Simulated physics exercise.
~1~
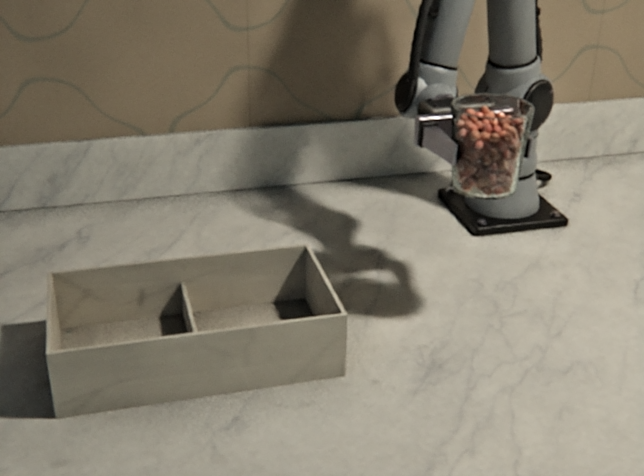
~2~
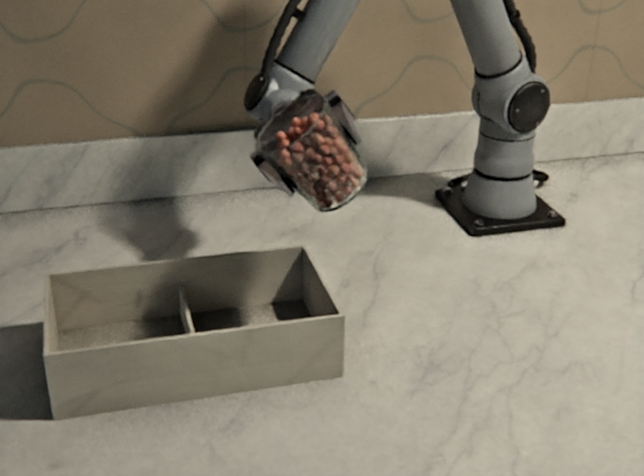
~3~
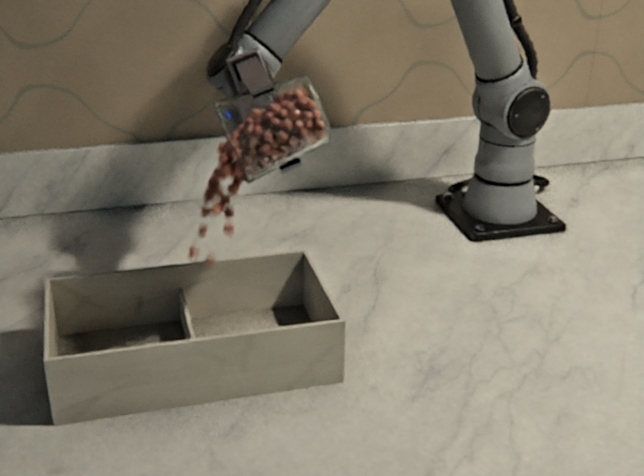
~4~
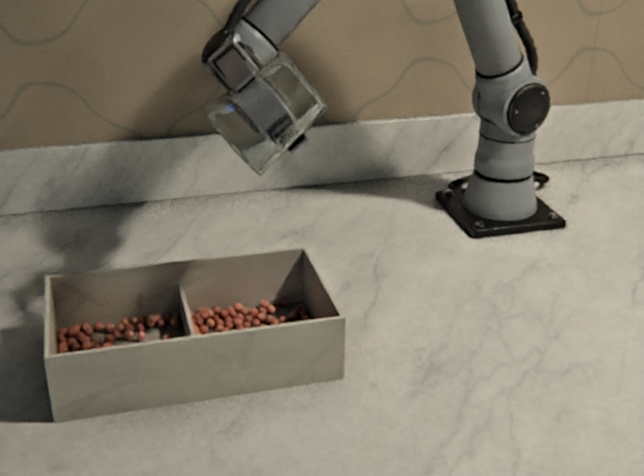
A grey robot arm holds a clear tumbler of reddish beads upright above its base, at the right of a pale marble surface. It carries the tumbler left toward an open box split in two by a cross wall, tipping it as it goes. Above the box, the tumbler tilts onto its side and beads spill from its mouth in a stream. The arm keeps turning it until it points steeply downward and is empty. The beads end up spread across the floor of both parts, with neither part filled.
